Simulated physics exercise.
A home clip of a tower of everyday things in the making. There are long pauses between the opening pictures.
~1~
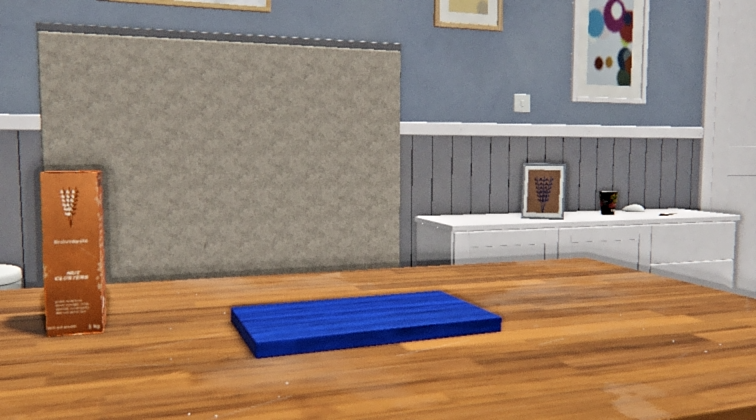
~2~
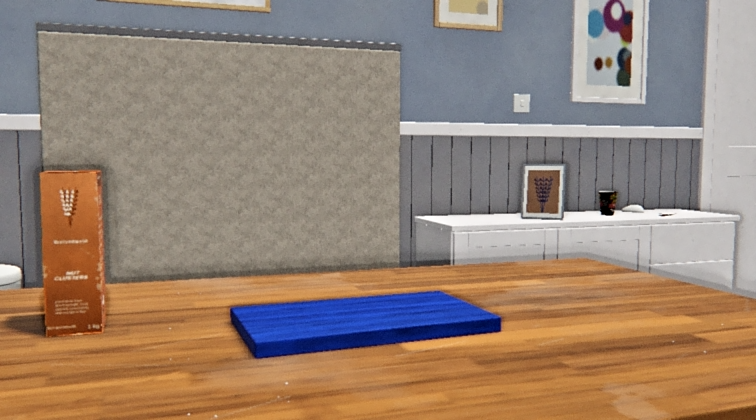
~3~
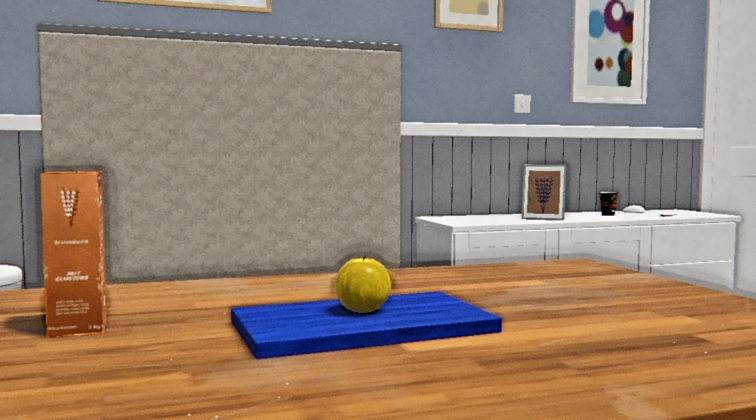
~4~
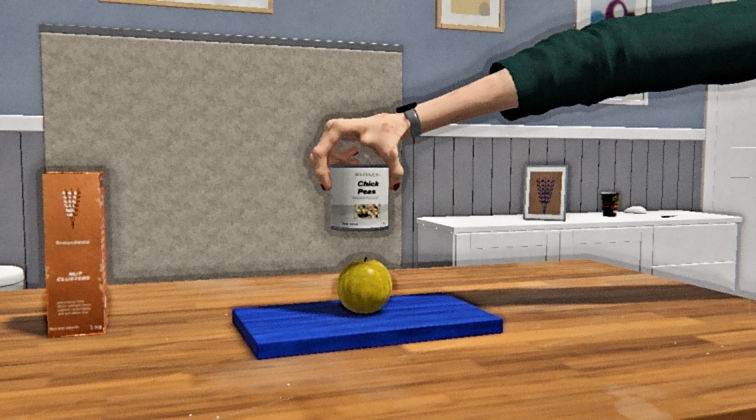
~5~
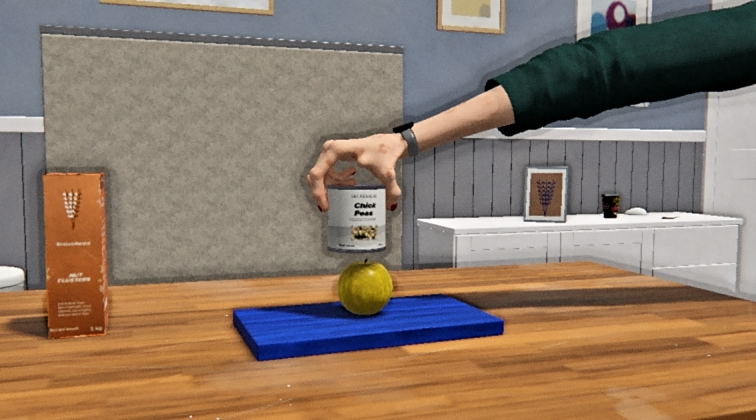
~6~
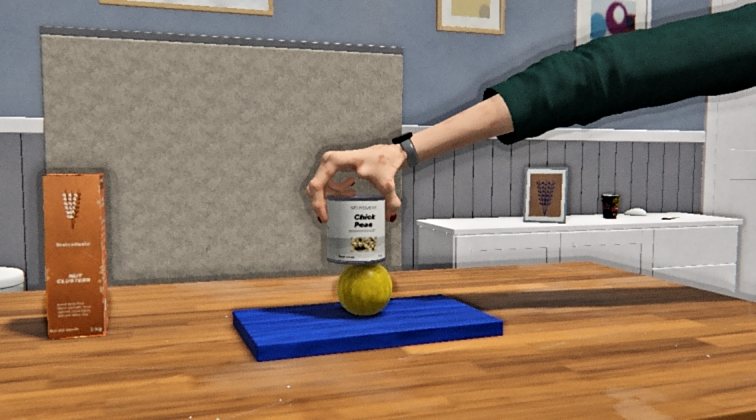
A hand on a dark green sleeved arm, reaching in from the right, lowers a white tin of chick peas onto a yellow apple and keeps hold of it. The apple, which appears after the opening views, sits on a blue board on a wooden table, with an orange carton at left. The still camera faces a blue-grey room with a white cabinet behind at right.
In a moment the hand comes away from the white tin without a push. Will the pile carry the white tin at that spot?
It gives way.
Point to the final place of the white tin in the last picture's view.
Around (167, 312).
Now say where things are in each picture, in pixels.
In the first frame, the last thing is not in view yet; blue board (362, 319).
In the second frame, the last thing is not in view yet; orange carton (74, 251).
In the third frame, the last thing is not in view yet; yellow apple (363, 285).
In the fourth frame, still above its spot; white tin (359, 196); blue board (364, 321).
In the fifth frame, still above its spot; white tin (356, 217); orange carton (77, 253).
In the sixth frame, set down, still held; white tin (356, 228); yellow apple (364, 288).
Then, 0.40 s after the last picture, white tin now fallen.
Then, 0.50 s after the last picture, things are still on the move.
Then, 1.00 s after the last picture, as before.
At rest, fallen, white tin; the other 3 in place. Seen from the same camera at the end, white tin near (167, 312). The pile loses its balance.
